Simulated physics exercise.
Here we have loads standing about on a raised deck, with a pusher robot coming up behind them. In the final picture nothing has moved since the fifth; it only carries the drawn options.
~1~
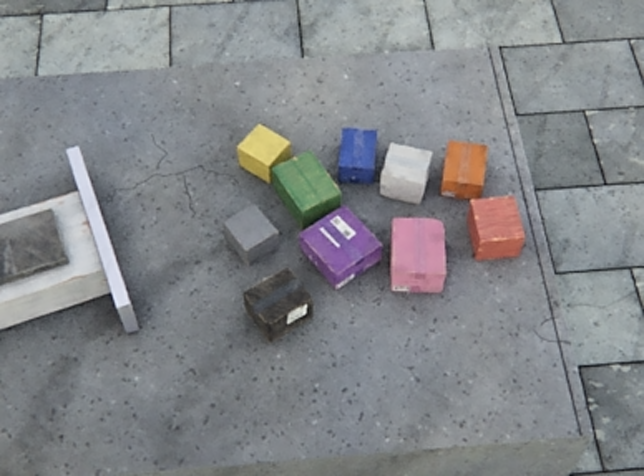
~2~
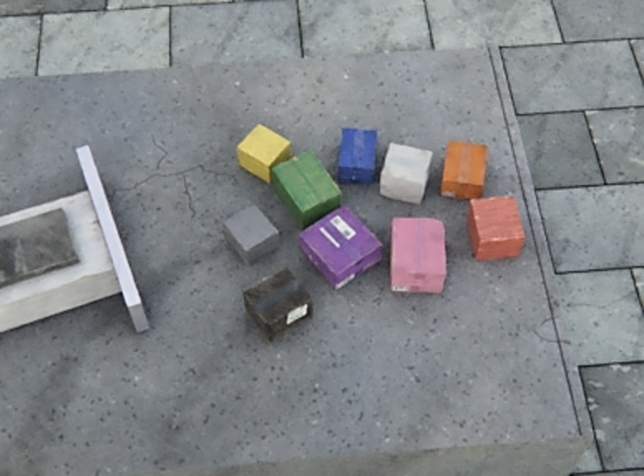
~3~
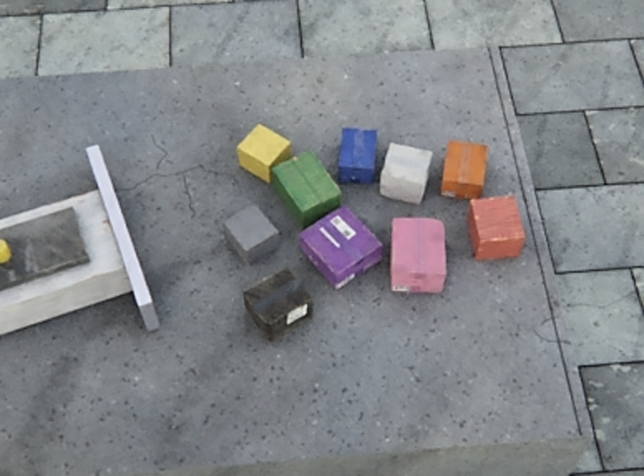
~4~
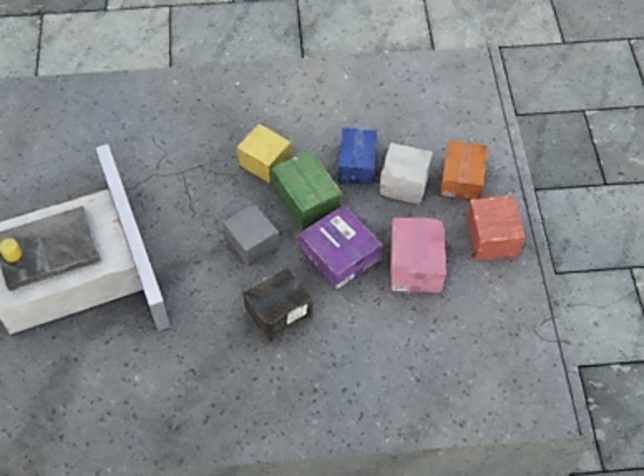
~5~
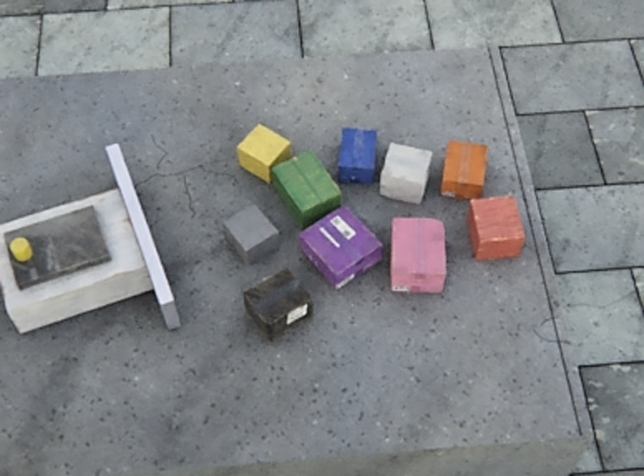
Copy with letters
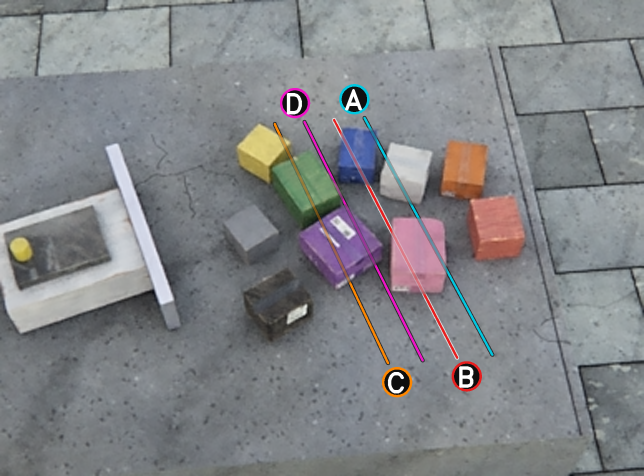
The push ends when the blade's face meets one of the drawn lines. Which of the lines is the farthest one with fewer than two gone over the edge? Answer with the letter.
No farther than A.
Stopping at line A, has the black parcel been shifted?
Yes.
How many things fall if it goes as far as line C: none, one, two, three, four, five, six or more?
By then, none.
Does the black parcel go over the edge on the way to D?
By then, no.
On the copy, A at (424, 227); B at (391, 230); C at (327, 234); D at (359, 232).
On A. First, robot (170, 236); black parcel (310, 302); grey crate (271, 233).
Then, robot (276, 228); red crate (502, 229); pink box (459, 257).
Finally, robot (353, 222); red crate over the edge; orange box (521, 159); one fallen.
By contrast, B is within the limit but short; C is within the limit but short; D is within the limit but short.
